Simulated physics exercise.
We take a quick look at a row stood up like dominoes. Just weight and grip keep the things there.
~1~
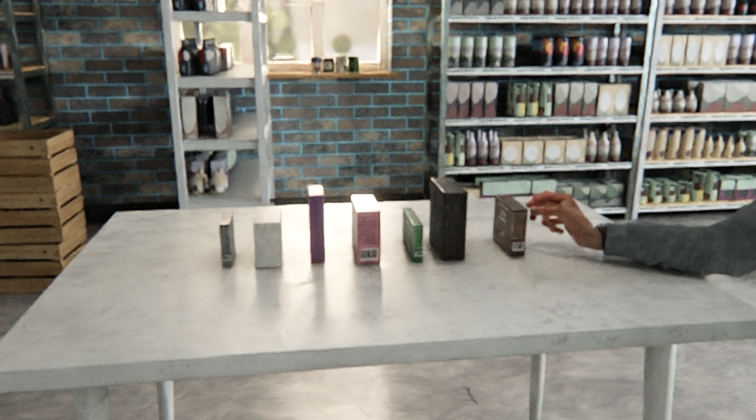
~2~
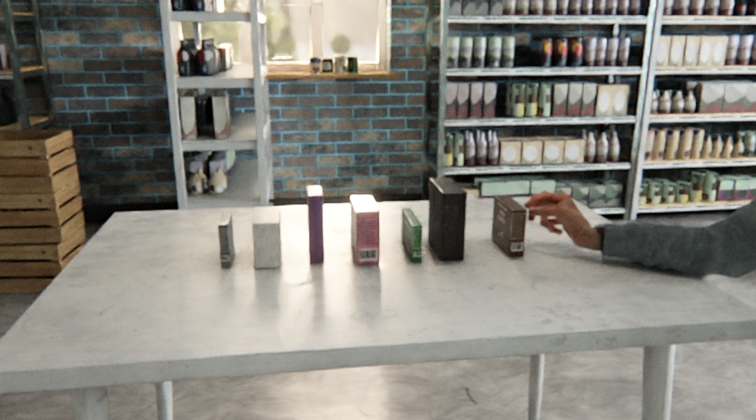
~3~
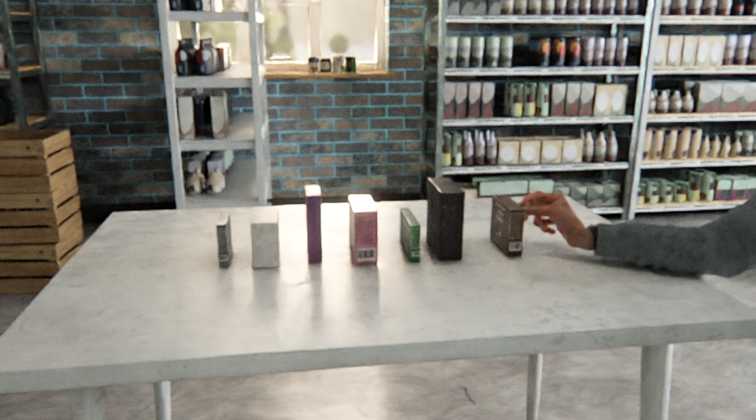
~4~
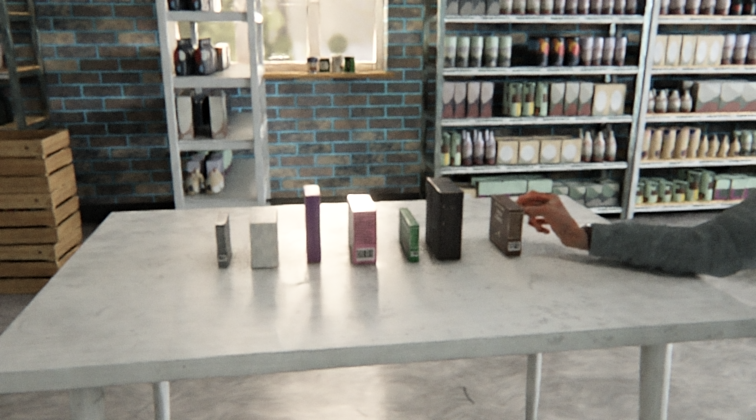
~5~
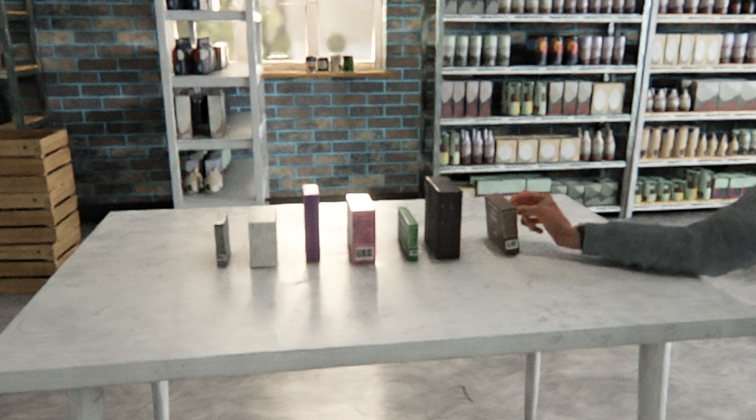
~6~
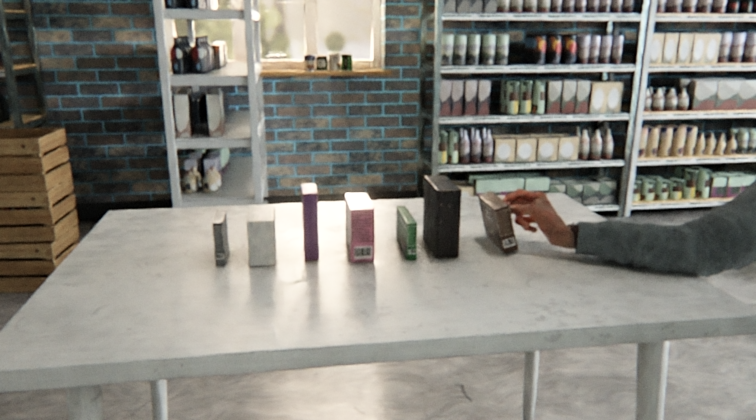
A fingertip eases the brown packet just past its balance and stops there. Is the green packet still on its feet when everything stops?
Up.
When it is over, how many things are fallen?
That adds up to 1 in total.
Then, 0.30 s later than the last frame, brown packet 84° over.
Then, 1.70 s later than the last frame, brown packet 90° over.
When it is over, all 5 as before. End places, in pixels of the last picture, green packet near (406, 232).
